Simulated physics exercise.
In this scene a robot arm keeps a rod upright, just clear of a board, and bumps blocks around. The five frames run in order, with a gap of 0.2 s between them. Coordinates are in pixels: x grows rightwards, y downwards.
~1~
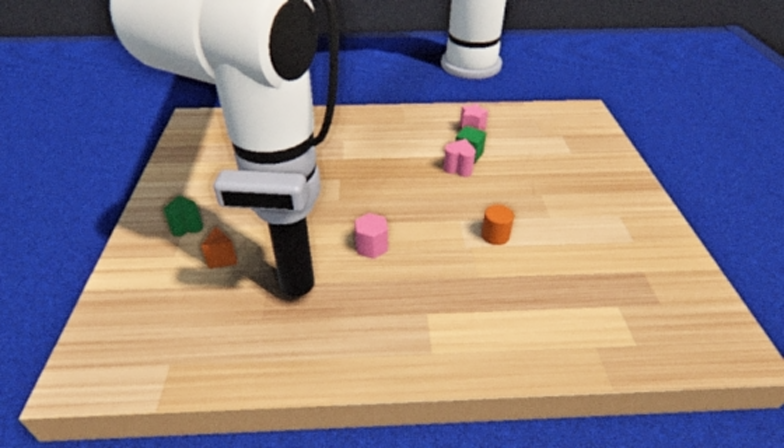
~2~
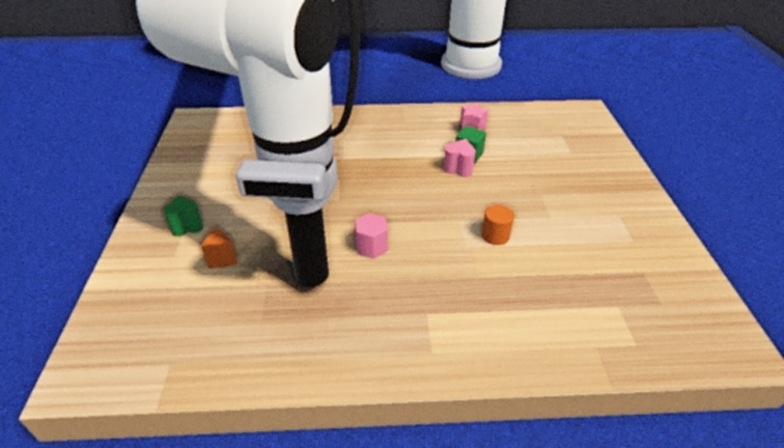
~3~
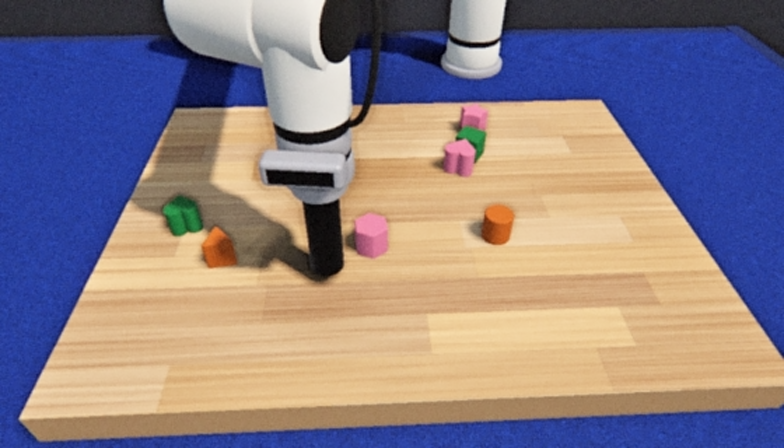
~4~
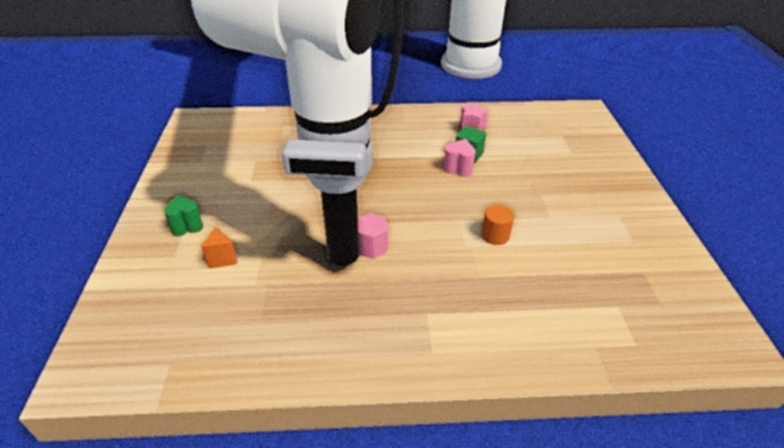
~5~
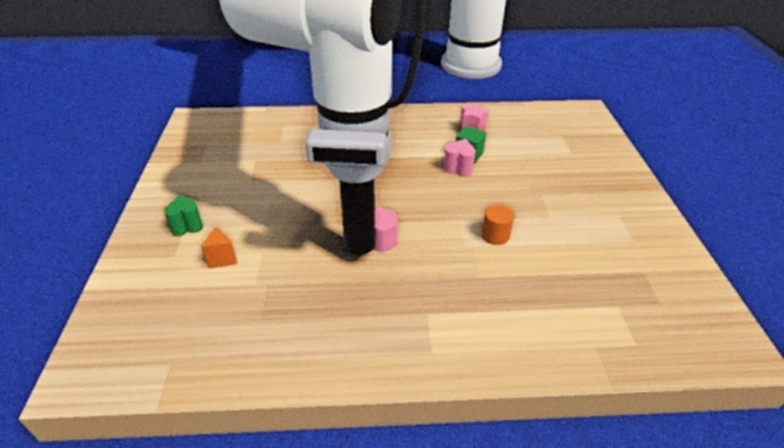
On a wooden board set over blue cloth, a white robot arm holds a black rod upright among small pink, green and orange blocks. The rod glides right and slightly away from the viewer toward the pink hexagon, then nudges it a little to the right while the other blocks stay still.
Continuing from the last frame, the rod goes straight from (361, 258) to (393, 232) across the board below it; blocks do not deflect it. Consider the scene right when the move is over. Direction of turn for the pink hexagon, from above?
The answer is clockwise.
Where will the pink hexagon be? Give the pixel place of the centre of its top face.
At the end it should sit near (417, 197).
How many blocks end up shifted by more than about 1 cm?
I'm going with one.
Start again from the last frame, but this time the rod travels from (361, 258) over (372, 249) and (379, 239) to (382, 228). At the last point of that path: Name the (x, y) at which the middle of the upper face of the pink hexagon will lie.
In the picture, it is at (409, 197).
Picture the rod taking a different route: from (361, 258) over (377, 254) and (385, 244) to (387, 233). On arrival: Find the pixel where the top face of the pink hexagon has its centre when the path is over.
Its top middle is near (410, 197).
What follows on the original path. Halfway along, rod at (377, 231); pink hexagon at (399, 207), turned 15° clockwise.
At the end, rod at (393, 219); pink hexagon at (417, 197), turned 25° clockwise.
